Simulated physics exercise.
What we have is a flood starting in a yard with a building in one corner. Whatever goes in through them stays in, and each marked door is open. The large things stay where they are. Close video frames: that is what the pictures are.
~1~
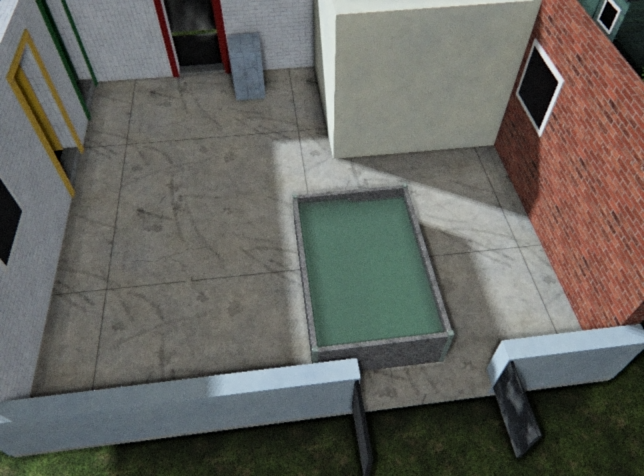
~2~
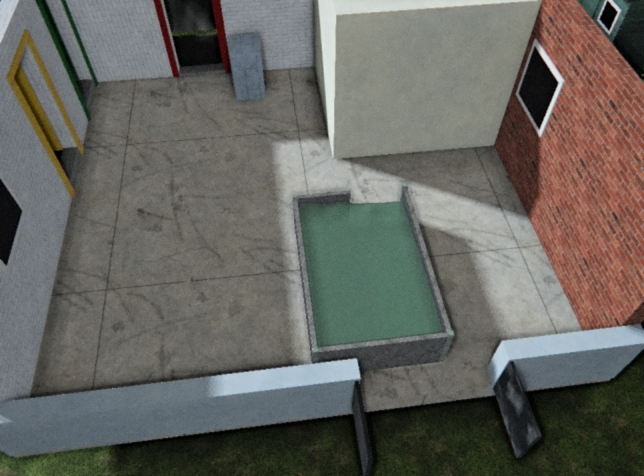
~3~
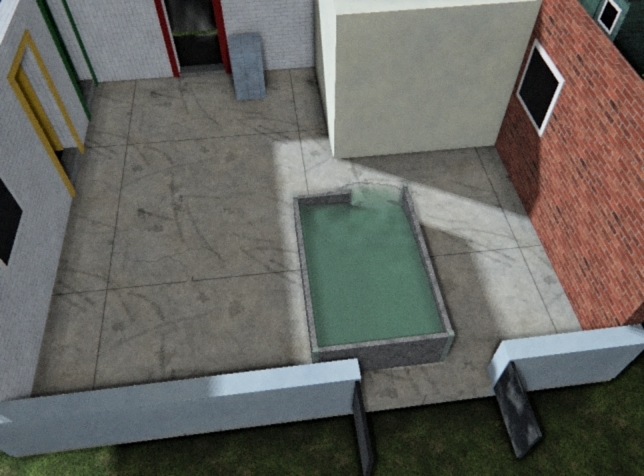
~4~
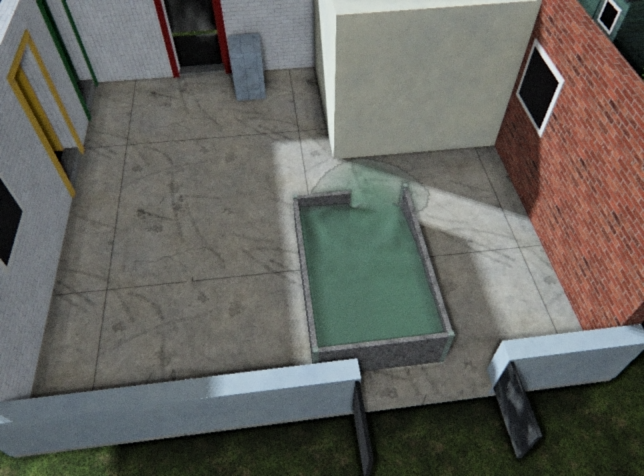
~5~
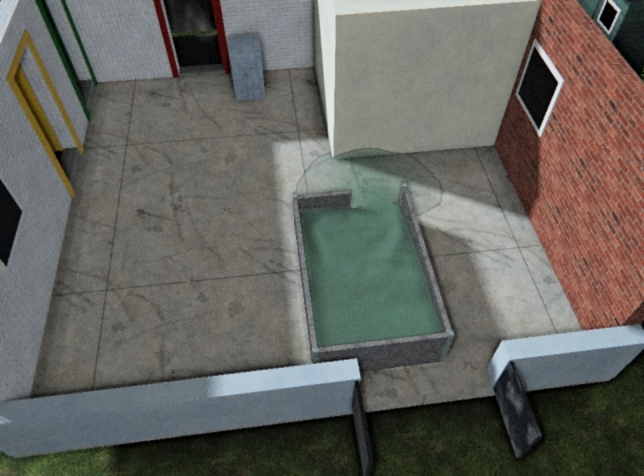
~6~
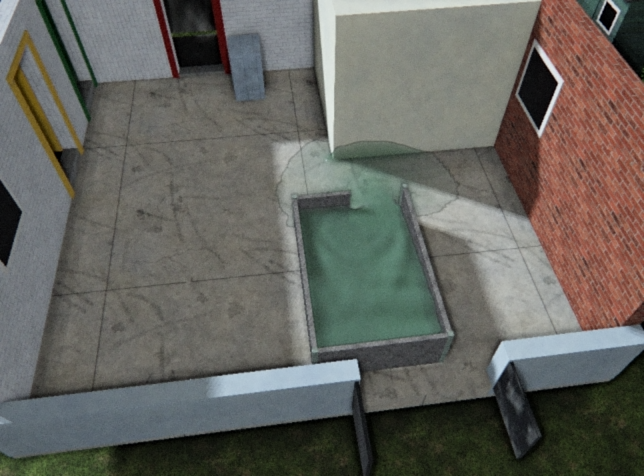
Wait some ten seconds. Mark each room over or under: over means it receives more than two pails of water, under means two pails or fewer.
Yellow door - under; red door - under; green door - under.
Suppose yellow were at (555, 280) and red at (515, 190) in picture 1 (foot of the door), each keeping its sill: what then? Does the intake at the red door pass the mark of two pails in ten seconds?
The red door overflows.
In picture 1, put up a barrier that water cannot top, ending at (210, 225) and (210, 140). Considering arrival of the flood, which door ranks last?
The door marked yellow.
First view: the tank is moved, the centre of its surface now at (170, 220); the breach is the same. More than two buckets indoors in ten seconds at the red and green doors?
Briefly, the red door gets too much and the green door gets little enough.
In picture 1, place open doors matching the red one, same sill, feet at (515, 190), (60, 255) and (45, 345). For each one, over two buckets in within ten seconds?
In turn: Lets more in, lets less in, is under.
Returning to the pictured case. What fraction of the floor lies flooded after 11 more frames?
Roughly 25 percent, I reckon.
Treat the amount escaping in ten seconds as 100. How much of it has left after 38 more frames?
Share gone by then: About 40 %.
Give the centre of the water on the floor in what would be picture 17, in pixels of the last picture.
Near (370, 235).
A moment on, water covers 15 % of the floor; the yellow door not reached, the red door not reached, the green door not reached.
Next, water covers 25 % of the floor; the yellow door not reached, the red door not reached, the green door not reached.
Then, water covers 60 % of the floor; the yellow door wet at the sill, nothing in, the red door wet at the sill, nothing in, the green door wet at the sill, nothing in.
Later, water covers 70 % of the floor; the yellow door wet at the sill, nothing in, the red door wet at the sill, nothing in, the green door wet at the sill, nothing in.
In the end, water covers 90 % of the floor; the yellow door wet at the sill, nothing in, the red door wet at the sill, nothing in, the green door wet at the sill, nothing in.
